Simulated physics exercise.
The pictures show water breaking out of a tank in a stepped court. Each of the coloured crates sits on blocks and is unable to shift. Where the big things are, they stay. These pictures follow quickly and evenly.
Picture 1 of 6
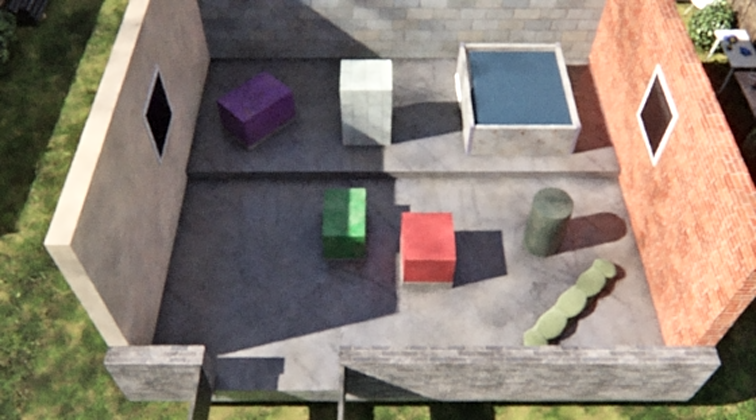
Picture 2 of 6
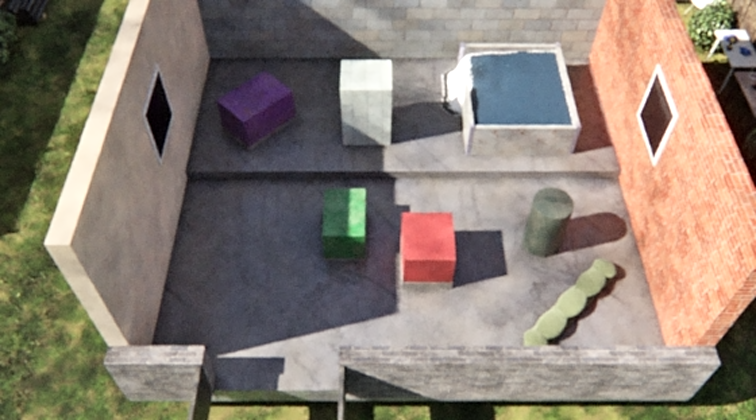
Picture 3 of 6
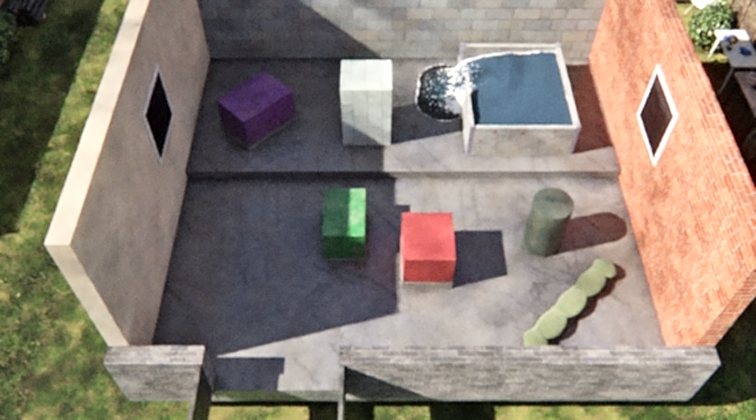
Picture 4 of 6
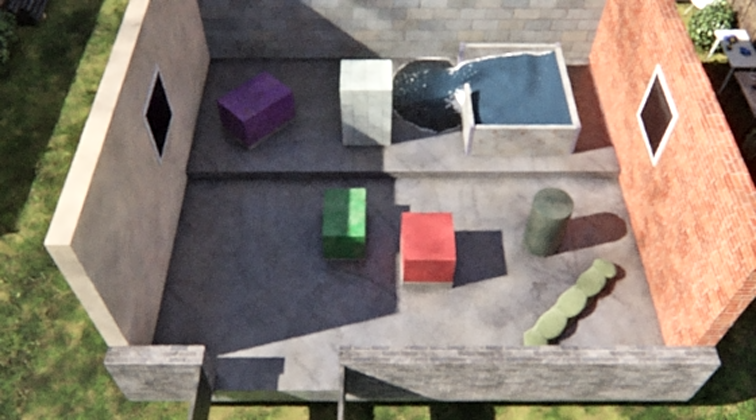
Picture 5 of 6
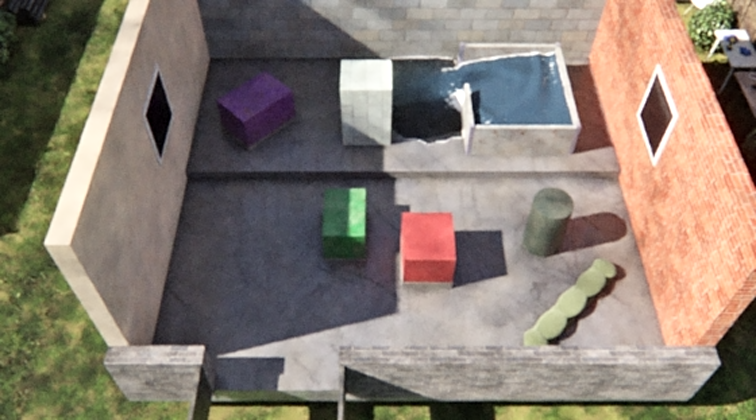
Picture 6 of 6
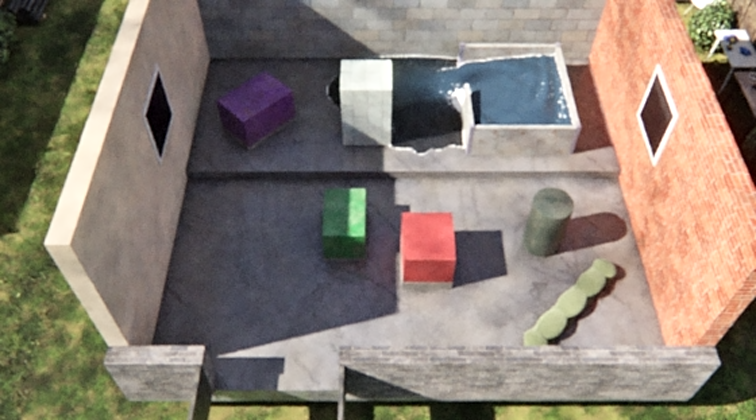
A walled stepped court of grey concrete, with pale walls and a red brick wall at right, is seen from high above by a still camera. A white-walled tank of blue water stands at the back right, with white and purple crates to its left and green and red crates, a green cylinder and a scalloped pale-green shape in front. Water bursts from the tank's left side, spreads leftward across the upper level, reaches the white crate and emerges beyond it.
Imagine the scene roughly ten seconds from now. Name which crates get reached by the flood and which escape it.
My prediction: The green crate will come out wet; the purple crate will come out wet; the red crate will come out dry.
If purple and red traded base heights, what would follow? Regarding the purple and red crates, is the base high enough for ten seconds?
After the swap, purple is flooded while red avoids the flood.
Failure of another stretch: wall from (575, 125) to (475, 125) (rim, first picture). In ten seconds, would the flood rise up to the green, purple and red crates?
I'd expect the green crate goes wet, the purple crate remains untouched, and the red crate goes wet.
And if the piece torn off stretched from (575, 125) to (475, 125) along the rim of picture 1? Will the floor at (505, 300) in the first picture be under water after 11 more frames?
I'd say it's soaked there.
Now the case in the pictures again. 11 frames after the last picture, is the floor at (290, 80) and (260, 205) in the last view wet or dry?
Result, in sequence: Waterlogged; unwetted.
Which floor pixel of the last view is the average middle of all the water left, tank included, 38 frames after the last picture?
Centre of mass: Roughly (351, 138).
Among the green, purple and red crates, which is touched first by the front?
That would be the one in purple.
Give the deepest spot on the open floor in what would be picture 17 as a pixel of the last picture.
Pointing at (209, 64).
A moment on, water covers 15 % of the floor; the green crate not reached, the purple crate water round its plinth, the red crate not reached.
Next, water covers 25 % of the floor; the green crate water round its plinth, the purple crate water round its plinth, the red crate water round its plinth.
Then, water covers 35 % of the floor; the green crate water round its plinth, the purple crate water round its plinth, the red crate water round its plinth.
Later, water covers 60 % of the floor; the green crate water round its plinth, the purple crate water round its plinth, the red crate water round its plinth.
In the end, water covers 75 % of the floor; the green crate was topped, the purple crate was topped, the red crate stayed above the water.
